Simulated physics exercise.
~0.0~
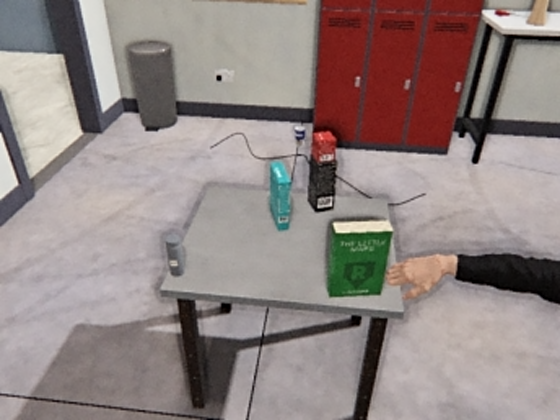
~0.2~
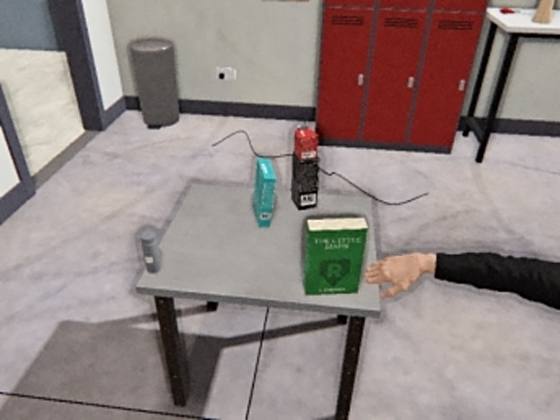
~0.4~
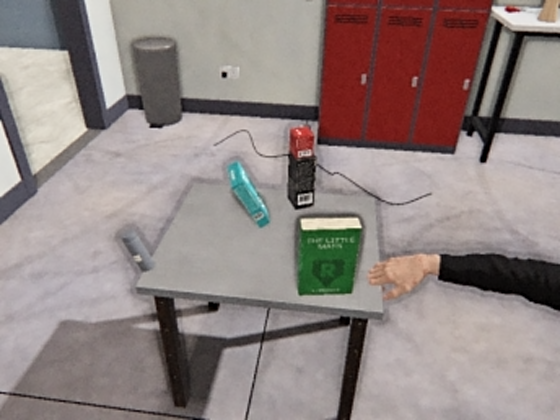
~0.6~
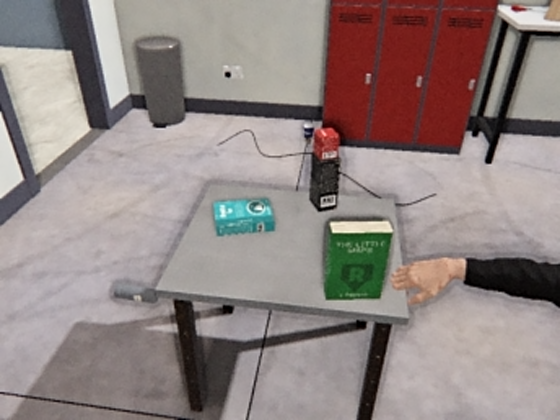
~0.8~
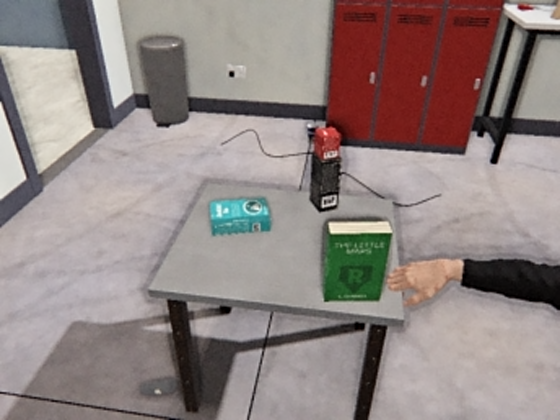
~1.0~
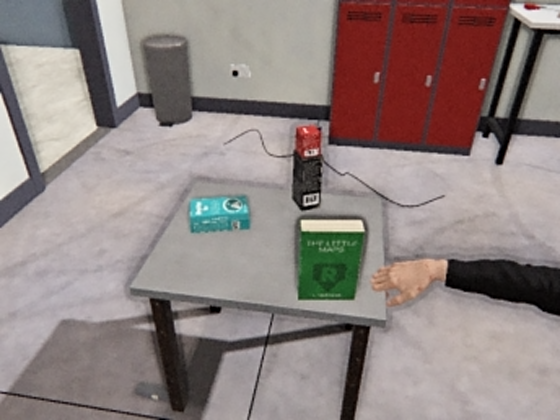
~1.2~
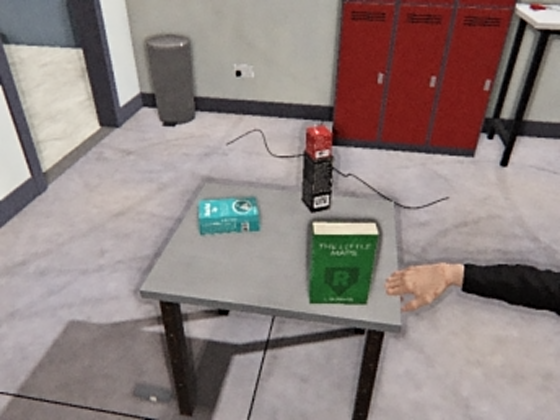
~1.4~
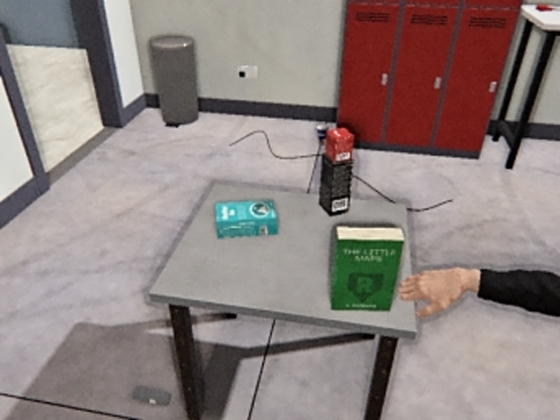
Small grey table jerking sideways beside a reaching hand, grey shaker toppling off the left edge, turquoise packet tipping flat, others staying upright.
